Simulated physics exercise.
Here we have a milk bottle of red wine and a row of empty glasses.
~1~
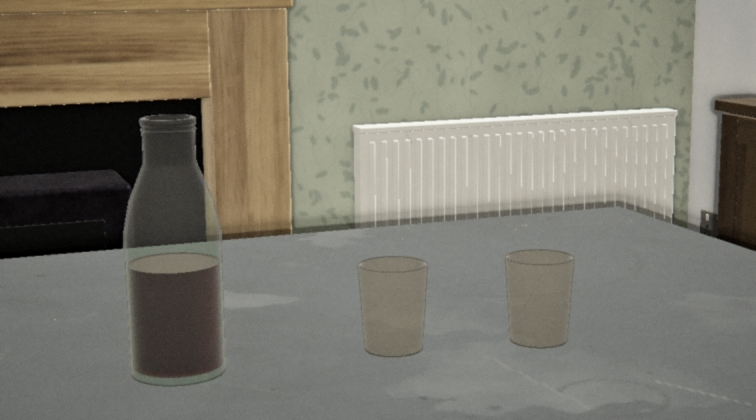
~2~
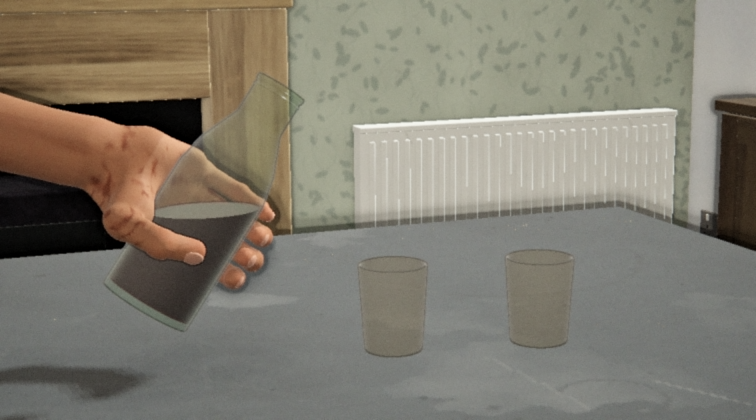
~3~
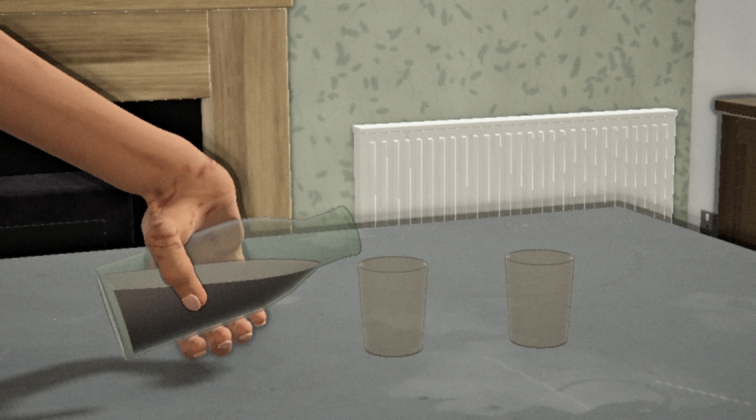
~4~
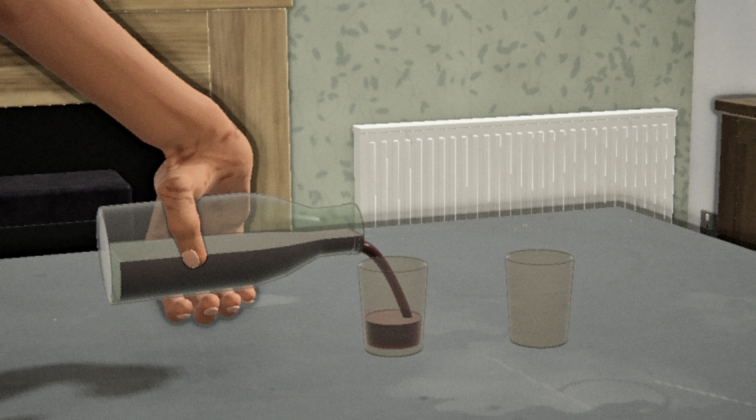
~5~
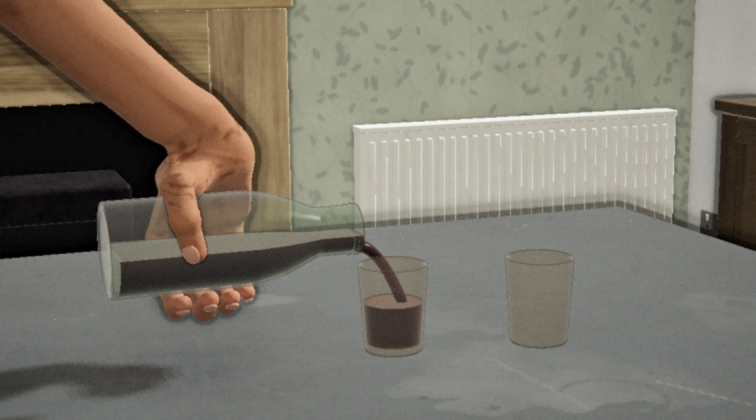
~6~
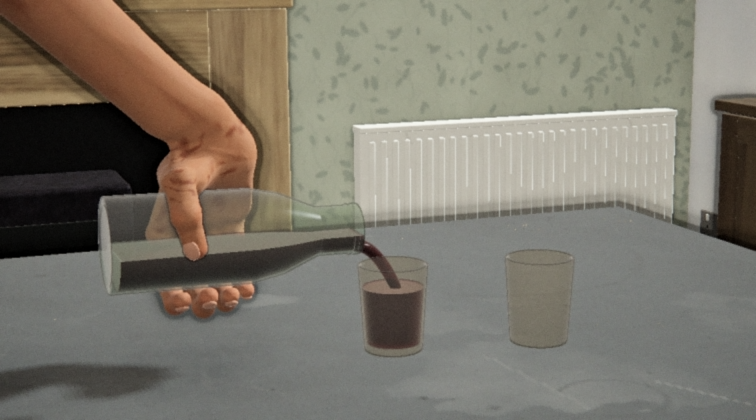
A bare arm reaches in from the left over a grey table, seen from slightly above by a still camera, with a wooden fireplace surround, patterned green wall and white radiator behind. A clear bottle of dark red wine is at left, and two empty glasses stand to its right. The hand lifts the bottle, tips it rightward until level, and pours wine into the nearer glass, whose level rises steadily.
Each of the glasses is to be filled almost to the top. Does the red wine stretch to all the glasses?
It will do.
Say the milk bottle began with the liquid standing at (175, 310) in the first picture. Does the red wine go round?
Then: Too little.
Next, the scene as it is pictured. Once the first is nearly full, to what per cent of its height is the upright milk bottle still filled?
About 25 per cent.
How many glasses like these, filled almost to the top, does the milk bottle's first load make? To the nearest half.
Roughly 3.0 servings.
A moment on, the first is nearly full.
Further on, the first is done and the milk bottle has about two thirds of its load.
When it is over, both are full and about a third of the red wine is over.
